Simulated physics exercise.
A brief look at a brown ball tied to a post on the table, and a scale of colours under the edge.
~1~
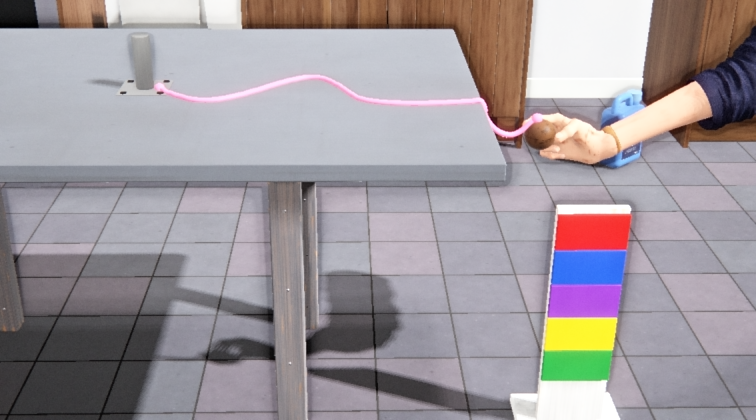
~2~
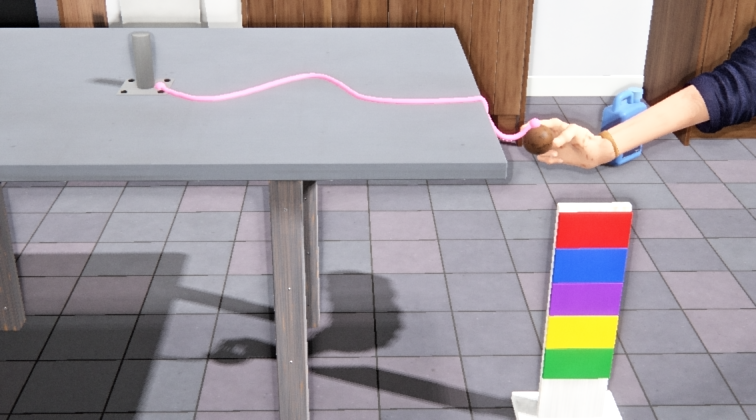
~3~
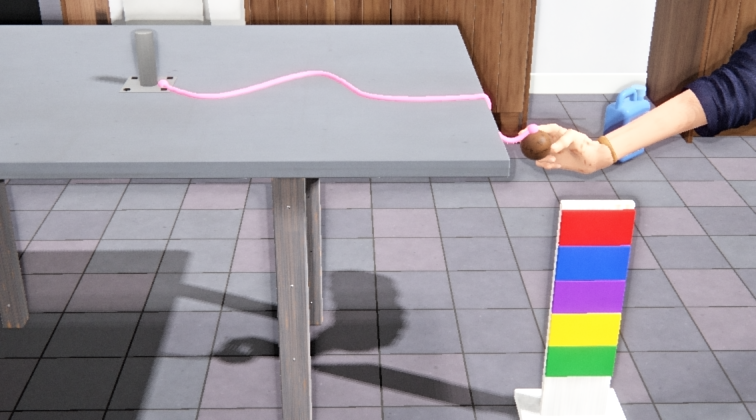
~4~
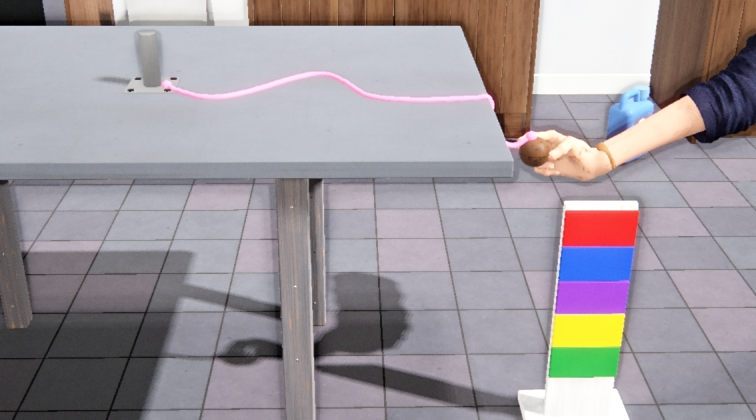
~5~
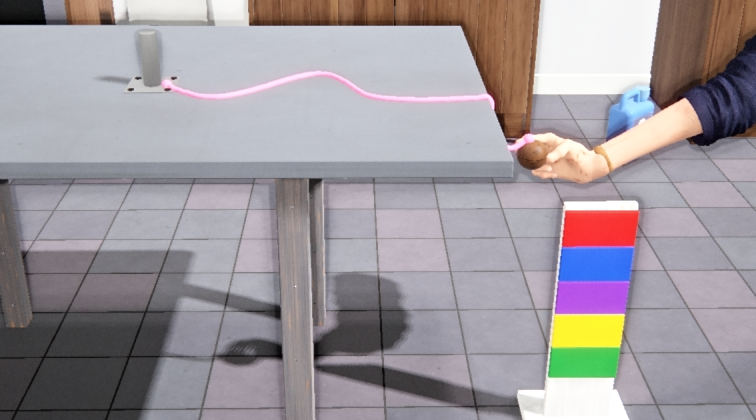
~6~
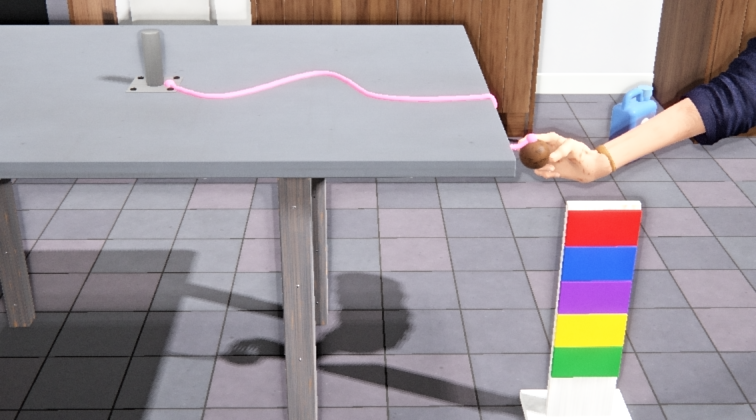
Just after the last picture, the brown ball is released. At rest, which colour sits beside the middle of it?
Its centre is beside blue.
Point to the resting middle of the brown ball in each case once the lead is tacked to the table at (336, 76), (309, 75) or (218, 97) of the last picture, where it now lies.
Per try (px, approx.): (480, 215), (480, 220), (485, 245).
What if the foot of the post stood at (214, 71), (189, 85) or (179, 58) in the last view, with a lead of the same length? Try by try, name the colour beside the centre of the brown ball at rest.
Purple; purple; blue.
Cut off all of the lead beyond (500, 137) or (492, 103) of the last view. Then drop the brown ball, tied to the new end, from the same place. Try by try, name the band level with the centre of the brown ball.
One after the other: Red; none, it hangs higher.
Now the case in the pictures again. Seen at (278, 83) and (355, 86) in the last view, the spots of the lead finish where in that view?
You'll find the first mark at (309, 86) and the second mark at (419, 88).
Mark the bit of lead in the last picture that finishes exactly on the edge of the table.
It is around (412, 100).
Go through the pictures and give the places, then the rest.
The first picture shows brown ball (540, 135); red (593, 234); blue (589, 268); purple (585, 303); yellow (581, 335); green (577, 367).
The second picture shows brown ball (538, 139); lead through (186, 97) (265, 87) (329, 79) (382, 101) (472, 100).
The third picture shows brown ball (536, 145).
The fourth picture shows brown ball (534, 152); lead through (192, 96) (271, 85) (335, 78) (388, 99) (479, 98).
The fifth picture shows brown ball (532, 154).
The sixth picture shows brown ball (535, 154); lead through (195, 95) (274, 85) (338, 77) (391, 99) (481, 98).
A little later, ball near (455, 253); level with blue.
Next, ball near (498, 259); level with blue.
When it is over, ball near (486, 259); level with blue. At blue.
